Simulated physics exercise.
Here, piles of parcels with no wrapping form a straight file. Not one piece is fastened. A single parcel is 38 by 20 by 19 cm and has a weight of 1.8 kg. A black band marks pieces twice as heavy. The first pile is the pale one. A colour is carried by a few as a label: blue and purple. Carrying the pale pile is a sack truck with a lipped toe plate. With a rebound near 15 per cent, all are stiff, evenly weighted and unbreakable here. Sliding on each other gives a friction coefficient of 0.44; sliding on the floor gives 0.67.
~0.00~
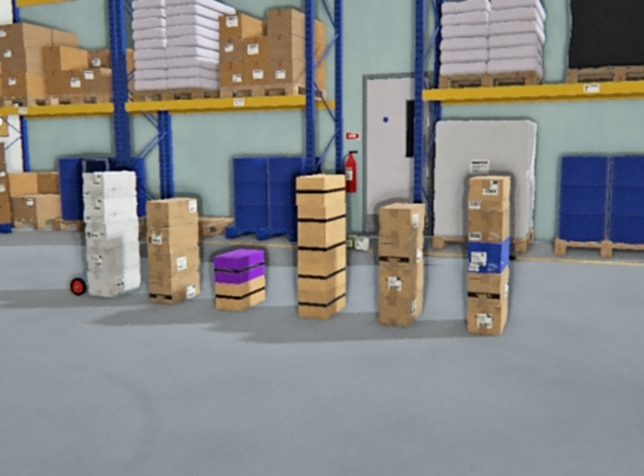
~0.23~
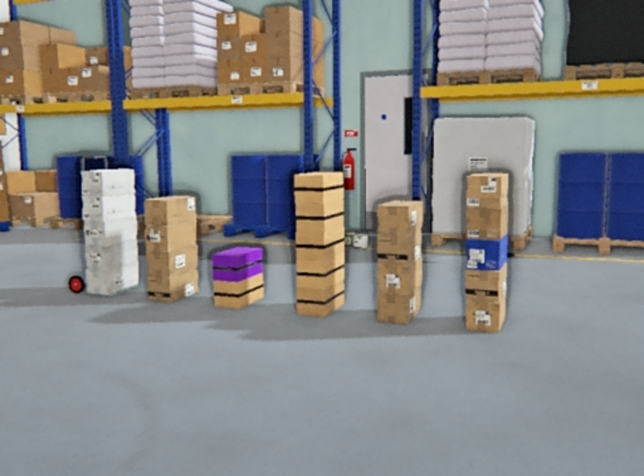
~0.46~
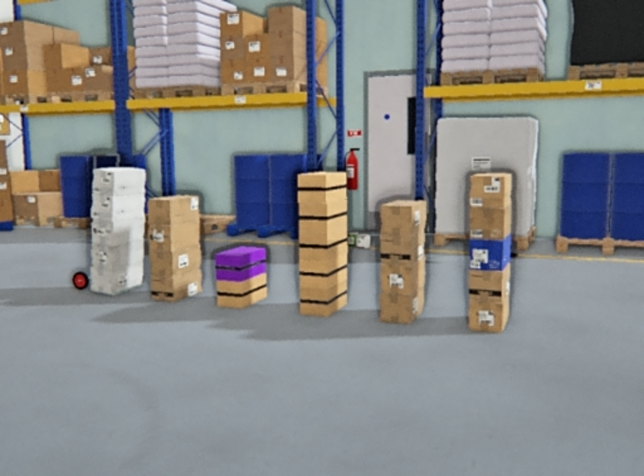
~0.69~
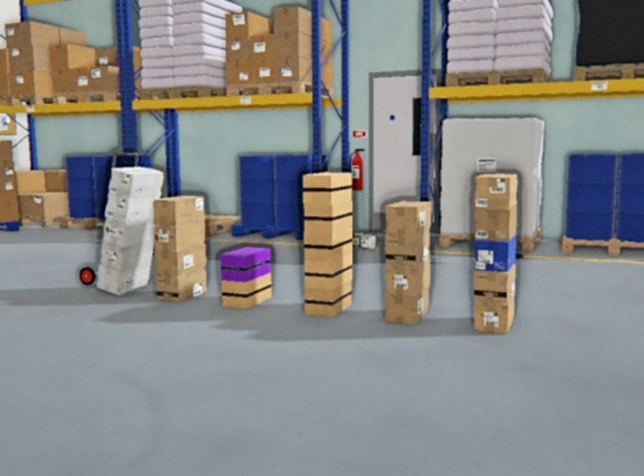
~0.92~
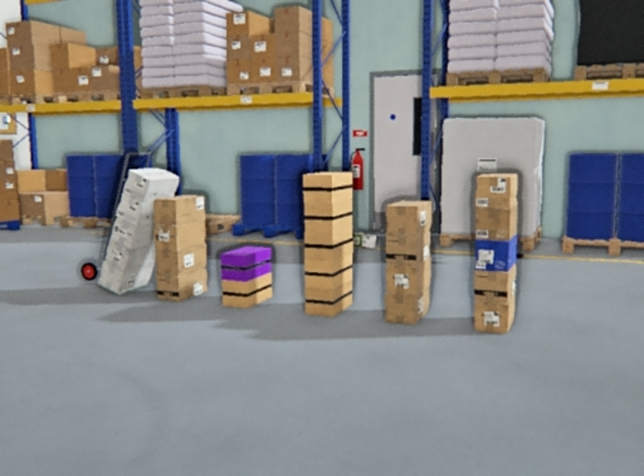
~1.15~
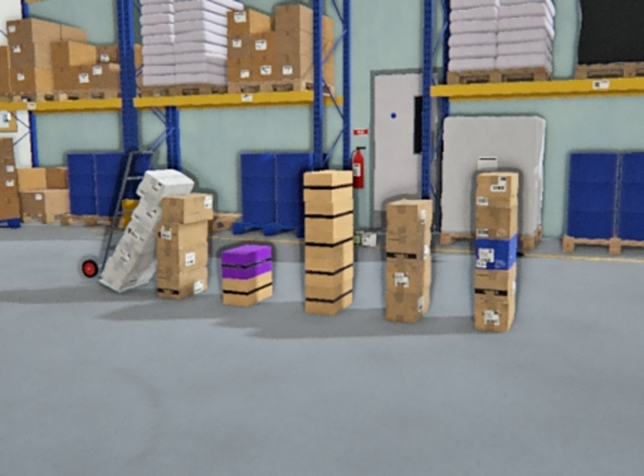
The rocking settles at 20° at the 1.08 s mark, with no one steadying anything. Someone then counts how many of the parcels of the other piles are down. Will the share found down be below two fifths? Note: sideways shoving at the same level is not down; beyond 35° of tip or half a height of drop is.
Yes, below two fifths.
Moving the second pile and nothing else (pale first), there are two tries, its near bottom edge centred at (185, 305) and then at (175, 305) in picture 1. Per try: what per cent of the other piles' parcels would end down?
First 0, then 20 per cent.
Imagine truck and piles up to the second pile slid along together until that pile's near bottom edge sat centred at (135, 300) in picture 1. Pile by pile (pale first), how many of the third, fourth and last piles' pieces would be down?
In that case third 1, fourth 0, last 0.
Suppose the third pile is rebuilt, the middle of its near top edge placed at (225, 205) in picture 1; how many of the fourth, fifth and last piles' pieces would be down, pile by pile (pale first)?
Then fourth 5, fifth 4, last 4.
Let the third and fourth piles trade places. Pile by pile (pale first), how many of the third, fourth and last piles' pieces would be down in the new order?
Count of fallen pieces - third: 5; fourth: 1; last: 5.
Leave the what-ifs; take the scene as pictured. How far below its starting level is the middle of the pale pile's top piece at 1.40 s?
10 cm lower.
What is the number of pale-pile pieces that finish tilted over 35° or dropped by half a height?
Count: 5.
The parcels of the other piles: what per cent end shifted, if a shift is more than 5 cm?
Shifted fraction is 25 per cent.
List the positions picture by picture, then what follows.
In the first frame (each place is the centre of the face we see best), truck frame 0° forward; purple parcel (252, 267); blue parcel (484, 258); the others all in place.
In the second frame, truck frame 0° forward; blue parcel (483, 255).
In the third frame, truck frame 5° forward, top of the pale pile leaning 5°; blue parcel (486, 255); the others all in place.
In the fourth frame, truck frame 12° forward, top of the pale pile leaning 12°; blue parcel (491, 256); the others all in place.
In the fifth frame, truck frame (122, 181) 18° forward, top of the pale pile leaning 21°; blue parcel (492, 256); the others all in place.
In the sixth frame, truck frame (125, 179) 20° forward, top of the pale pile leaning 29°; blue parcel (492, 255); purple parcel (259, 263); 2 have shifted.
By 1.40 s, 4 of the pale pile down; none of the 20 other parcels down, 4 disturbed.
By 1.64 s, 5 of the pale pile down; 4 of the 20 other parcels down.
By 1.98 s, 5 of the pale pile down; 5 of the 20 other parcels down; purple parcel tilted 42°.
When it is over (2.5 s), 5 of the pale pile down; 5 of the 20 other parcels down; purple parcel on its side; blue parcel unmoved. That is 25 per cent. In pixels of the last frame, middles, purple parcel near (275, 289), blue parcel near (496, 250).
